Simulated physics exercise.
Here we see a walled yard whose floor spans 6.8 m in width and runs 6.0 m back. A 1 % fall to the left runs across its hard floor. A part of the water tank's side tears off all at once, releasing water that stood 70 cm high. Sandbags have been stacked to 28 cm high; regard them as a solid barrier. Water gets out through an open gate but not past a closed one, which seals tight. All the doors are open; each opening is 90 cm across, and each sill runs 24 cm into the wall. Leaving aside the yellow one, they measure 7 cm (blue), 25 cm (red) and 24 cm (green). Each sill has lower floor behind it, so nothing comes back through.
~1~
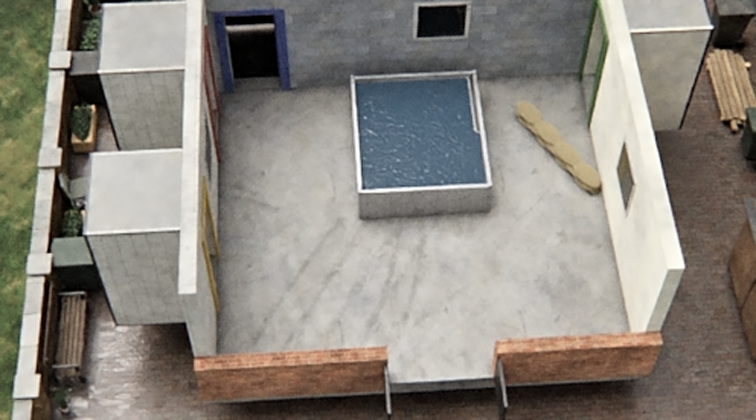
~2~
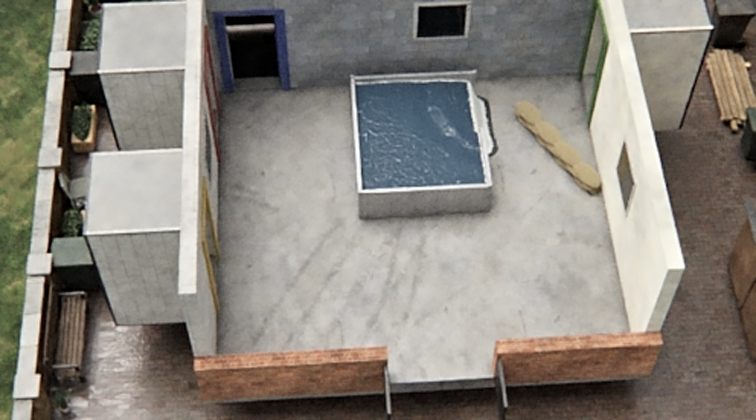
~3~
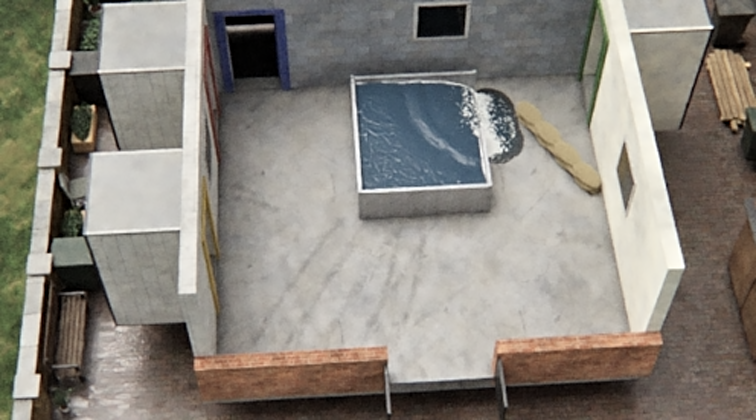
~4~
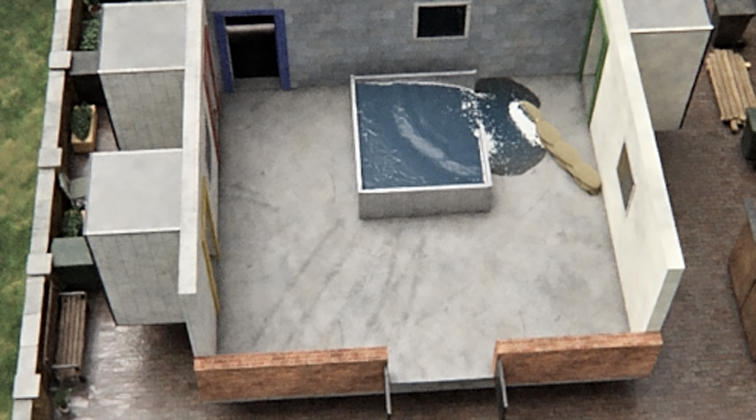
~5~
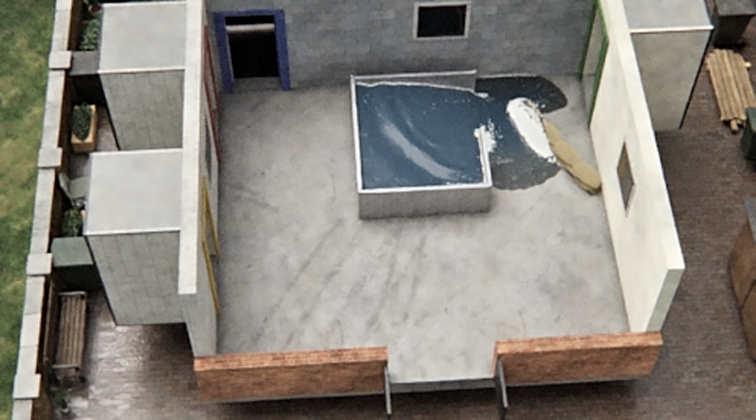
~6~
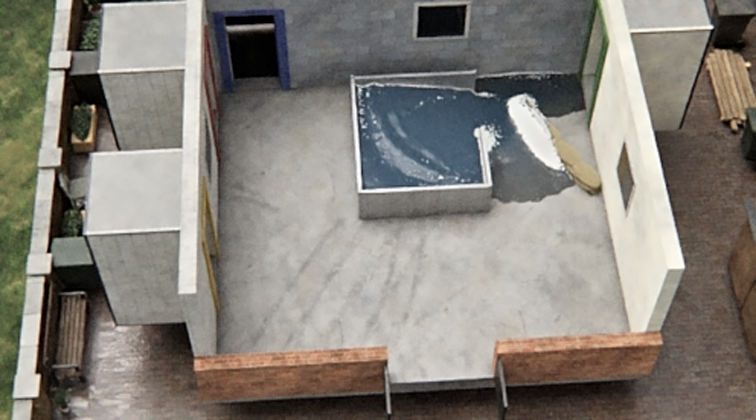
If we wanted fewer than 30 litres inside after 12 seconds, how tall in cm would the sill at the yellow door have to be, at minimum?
It would need to be around 6.5 cm tall.
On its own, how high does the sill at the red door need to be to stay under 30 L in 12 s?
I'd raise red to close to 8.0 cm.
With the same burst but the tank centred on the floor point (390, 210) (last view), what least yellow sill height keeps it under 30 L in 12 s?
At least some 11.5 centimetres tall.
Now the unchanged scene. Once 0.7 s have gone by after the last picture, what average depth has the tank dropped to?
The mean depth is about 51 cm.
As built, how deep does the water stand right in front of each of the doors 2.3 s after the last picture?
At the blue door the depth is 0 cm, at red 0 cm, at yellow 0 cm and at green 30 cm.
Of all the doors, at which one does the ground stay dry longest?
Door: Yellow.
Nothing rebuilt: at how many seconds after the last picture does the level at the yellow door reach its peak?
Crest at t of about 9.5 s.
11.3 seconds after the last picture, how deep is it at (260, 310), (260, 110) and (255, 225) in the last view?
About 10, 4 and 10 cm respectively.
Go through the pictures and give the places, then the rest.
In the first picture, the water tank at (419, 133) is whole and still, 70 cm deep; the yellow door at (210, 251) is dry.
In the second picture, water pours out at (474, 119) and has run 0.3 m, to (494, 148); about 10 cm deep outside, 70 cm at the back.
In the third picture, the front is at (519, 139), 0.8 m from the gap at (474, 119); 1.0 m2 of floor is wet, 70 cm left at the back.
In the fourth picture, the front is at (541, 151), 1.2 m from the gap at (474, 120); 2.0 m2 of floor is wet, 70 cm left at the back.
In the fifth picture, water pours out at (474, 120) and has run 1.7 m, to (562, 103); about 6 cm deep outside, 70 cm at the back.
In the sixth picture, water pours out at (474, 120) and has run 2.1 m, to (582, 87); about 6 cm deep outside, 67 cm at the back; the yellow door at (210, 251), 5.6 m from the gap, is still 5.0 m from the nearest water.
Then, 0.7 s after the last picture water covers 20 % of the floor, deepest (56 cm) near (573, 75); it has not reached the yellow door.
Then, 2.3 s after the last picture water covers 45 % of the floor, deepest (48 cm) near (593, 175); it has not reached the yellow door.
Then, 11.3 s after the last picture water covers 95 % of the floor, deepest (14 cm) near (217, 380); 10 cm at the yellow door, 0 litres in over its 16 cm sill.
At the yellow door as built, the water peaked near 12 cm, 9.3 s after the last picture.
Run again over the same 12 s with other heights there, 40 litres in over 6 cm, 15 litres over 8 cm. The limit of 30 litres is kept from about 6.5 cm up.
